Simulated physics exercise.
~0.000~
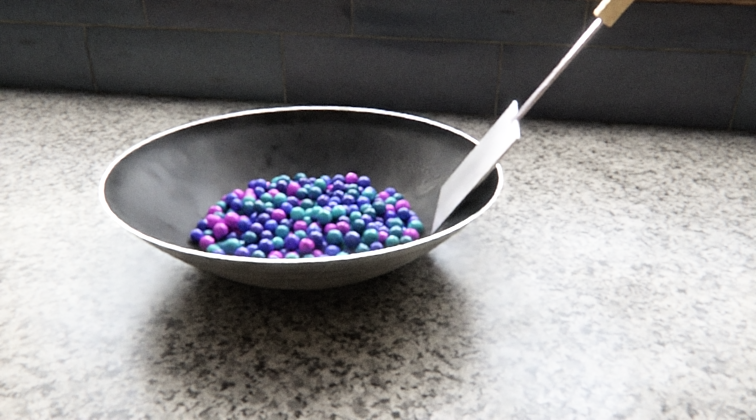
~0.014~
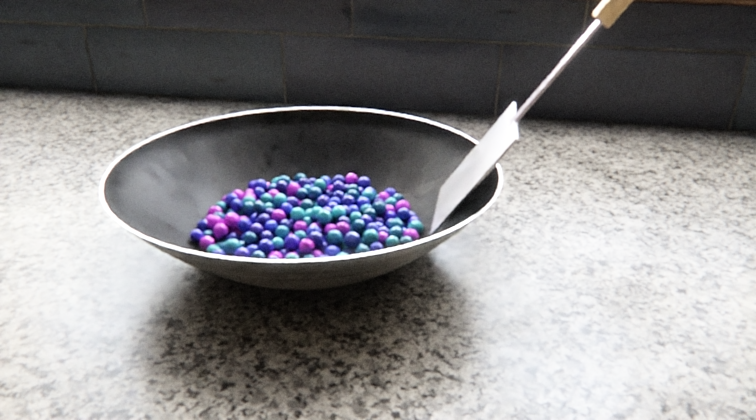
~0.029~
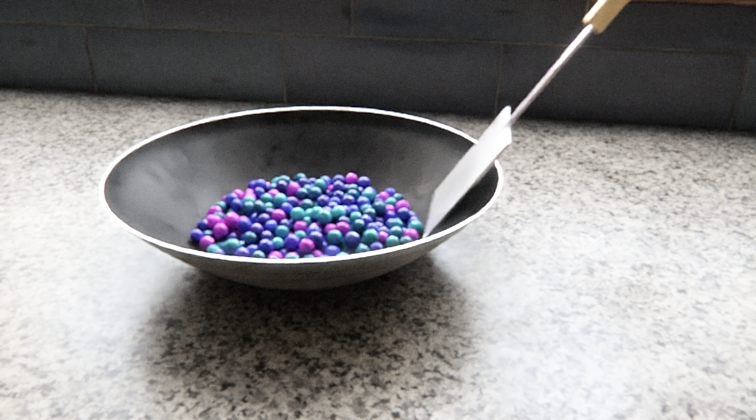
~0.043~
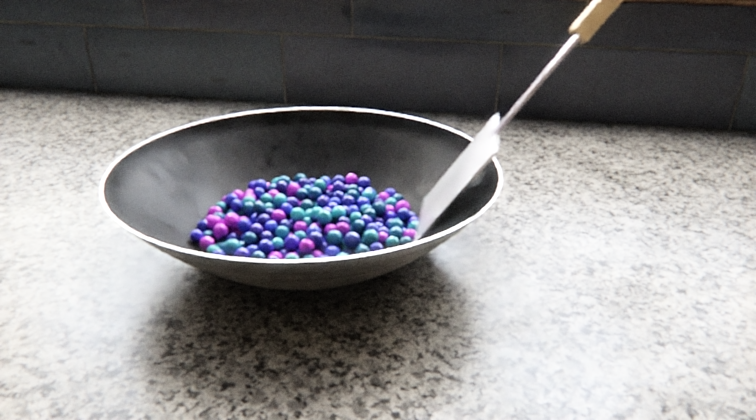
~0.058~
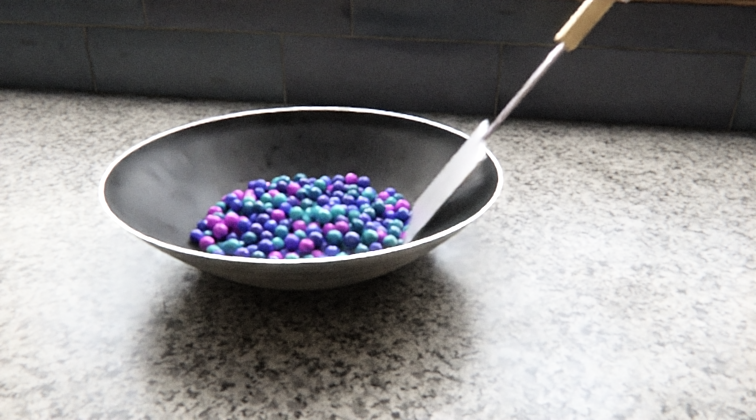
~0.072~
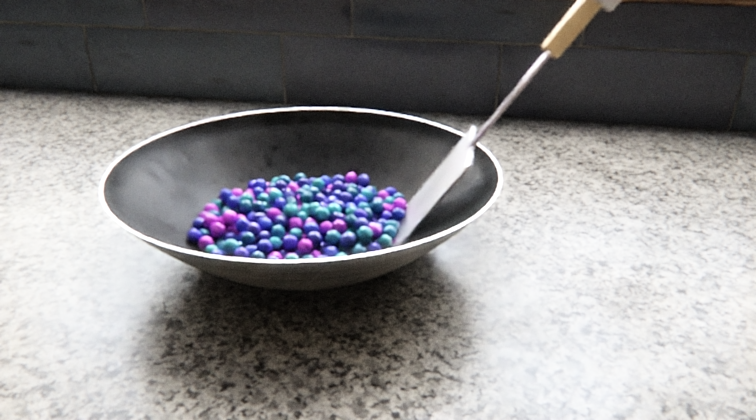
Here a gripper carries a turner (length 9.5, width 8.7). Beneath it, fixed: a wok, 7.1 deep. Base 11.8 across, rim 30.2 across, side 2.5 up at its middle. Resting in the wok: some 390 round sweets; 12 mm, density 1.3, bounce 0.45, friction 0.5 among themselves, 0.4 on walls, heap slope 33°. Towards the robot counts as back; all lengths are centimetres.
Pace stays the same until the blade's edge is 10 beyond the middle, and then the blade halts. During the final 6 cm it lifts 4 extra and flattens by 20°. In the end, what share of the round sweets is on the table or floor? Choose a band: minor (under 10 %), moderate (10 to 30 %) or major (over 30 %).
Moderate.
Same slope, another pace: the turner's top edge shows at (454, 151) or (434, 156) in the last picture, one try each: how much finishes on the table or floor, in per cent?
Around 30 per cent, then around 45 per cent.
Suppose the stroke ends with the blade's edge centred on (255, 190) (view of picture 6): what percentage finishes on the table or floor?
My guess is roughly 0 percent.
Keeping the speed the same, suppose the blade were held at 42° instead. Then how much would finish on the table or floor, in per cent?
Roughly 15 per cent.
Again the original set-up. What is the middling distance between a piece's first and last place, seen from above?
Level distance of roughly 5 cm.
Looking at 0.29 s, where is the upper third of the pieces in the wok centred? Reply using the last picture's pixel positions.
The middle sits at approx. (207, 178).
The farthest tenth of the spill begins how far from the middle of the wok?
Distance from centre: Approx. 35 cm.
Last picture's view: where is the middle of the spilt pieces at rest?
About (59, 207).
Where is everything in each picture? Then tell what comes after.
The turner top edge at (517, 118), sloping 56°; upper third of the load around (311, 216), from x 195 to 415, top at y 180; 394 in the wok, in the first frame.
The turner top edge at (516, 119), sloping 56°; upper third of the load around (311, 216), from x 195 to 415, top at y 180, in the second frame.
The turner top edge at (508, 124), sloping 56°; upper third of the load around (311, 216), from x 195 to 415, top at y 180, in the third frame.
The turner top edge at (496, 131), sloping 56°; upper third of the load around (311, 216), from x 195 to 415, top at y 180, in the fourth frame.
The turner top edge at (484, 138), sloping 56°; upper third of the load around (311, 215), from x 195 to 410, top at y 180, in the fifth frame.
The turner top edge at (472, 145), sloping 56°; upper third of the load around (302, 213), from x 195 to 405, top at y 180; 394 in the wok, in the sixth frame.
After 0.18 s, sloping 56°, highest piece 6 above the table; 394 in the wok.
After 0.29 s, sloping 51°, highest piece 7 above the table; 394 in the wok.
After 0.55 s, sloping 36°, highest piece 10 above the table; 319 in the wok, 45 on the table or floor, 30 on the blade or in flight.
After 1.60 s, sloping 36°, highest piece 6 above the table; 319 in the wok, 75 on the table or floor.
In the end, 319 in the wok, 75 on the table or floor. That is 19 % on the table or floor.
